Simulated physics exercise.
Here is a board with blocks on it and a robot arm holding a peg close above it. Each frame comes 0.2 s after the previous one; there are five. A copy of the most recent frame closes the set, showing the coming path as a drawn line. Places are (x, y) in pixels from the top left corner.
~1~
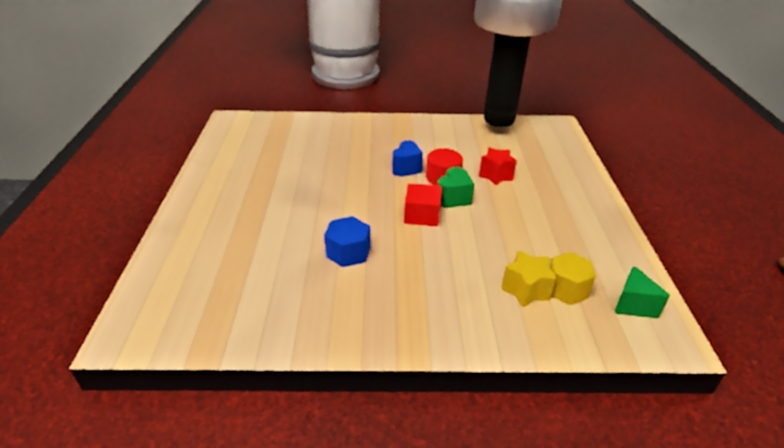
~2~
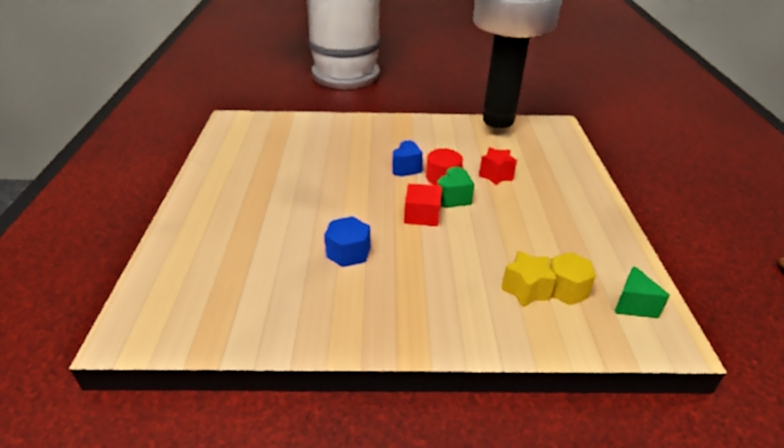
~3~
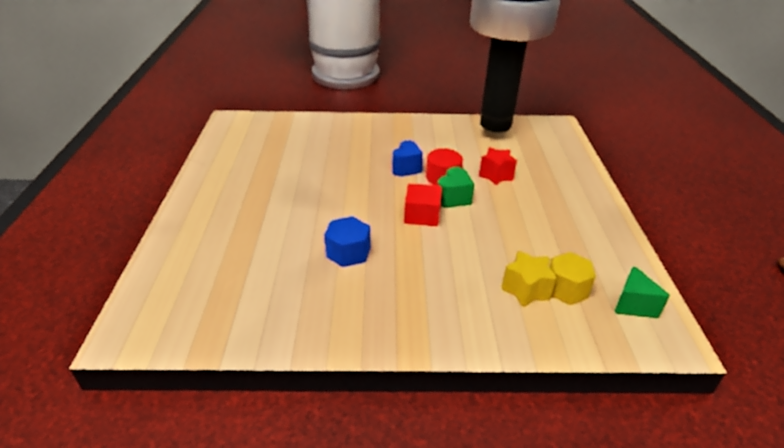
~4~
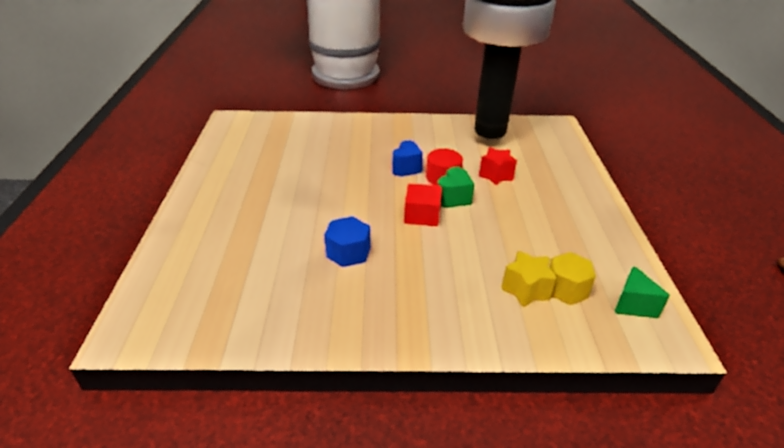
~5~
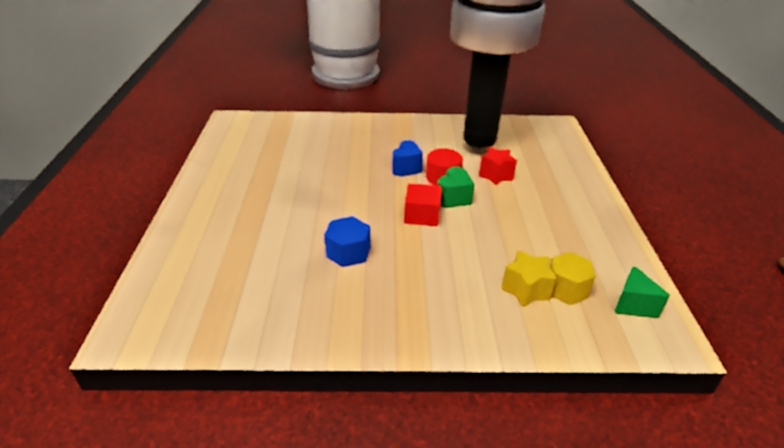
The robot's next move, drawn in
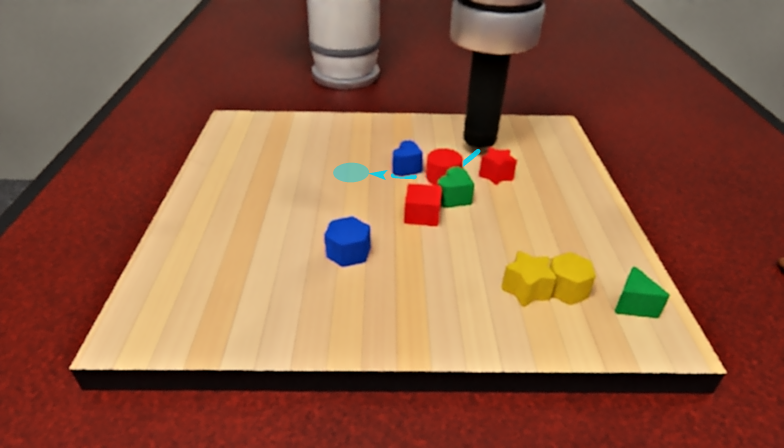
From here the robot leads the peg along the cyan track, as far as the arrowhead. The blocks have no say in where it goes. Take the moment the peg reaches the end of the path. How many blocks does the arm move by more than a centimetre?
Moved: Exactly two.
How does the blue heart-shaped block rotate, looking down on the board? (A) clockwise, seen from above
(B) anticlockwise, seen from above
The correct letter is A.
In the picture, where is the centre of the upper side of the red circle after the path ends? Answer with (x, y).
Its top centre is at about (399, 176).
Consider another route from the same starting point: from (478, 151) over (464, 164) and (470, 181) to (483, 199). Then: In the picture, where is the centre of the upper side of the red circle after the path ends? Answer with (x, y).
At roughly (439, 165).
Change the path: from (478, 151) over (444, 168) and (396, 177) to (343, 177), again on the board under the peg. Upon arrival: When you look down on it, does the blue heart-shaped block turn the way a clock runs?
Short answer: Yes.
The drawn path runs from (478, 151) via (451, 171) and (402, 176), ending at (351, 172).
The first path, step by step. One third of the way, peg at (452, 160); red circle at (431, 165); green heart-shaped block at (457, 180).
Two thirds of the way, peg at (402, 165); blue heart-shaped block at (383, 143), turned 75° clockwise; red square at (422, 196); red circle at (399, 176); green heart-shaped block at (457, 180).
At the end, peg at (351, 161); blue heart-shaped block at (364, 137), turned 115° clockwise; red square at (422, 196); red circle at (399, 176); green heart-shaped block at (457, 180).
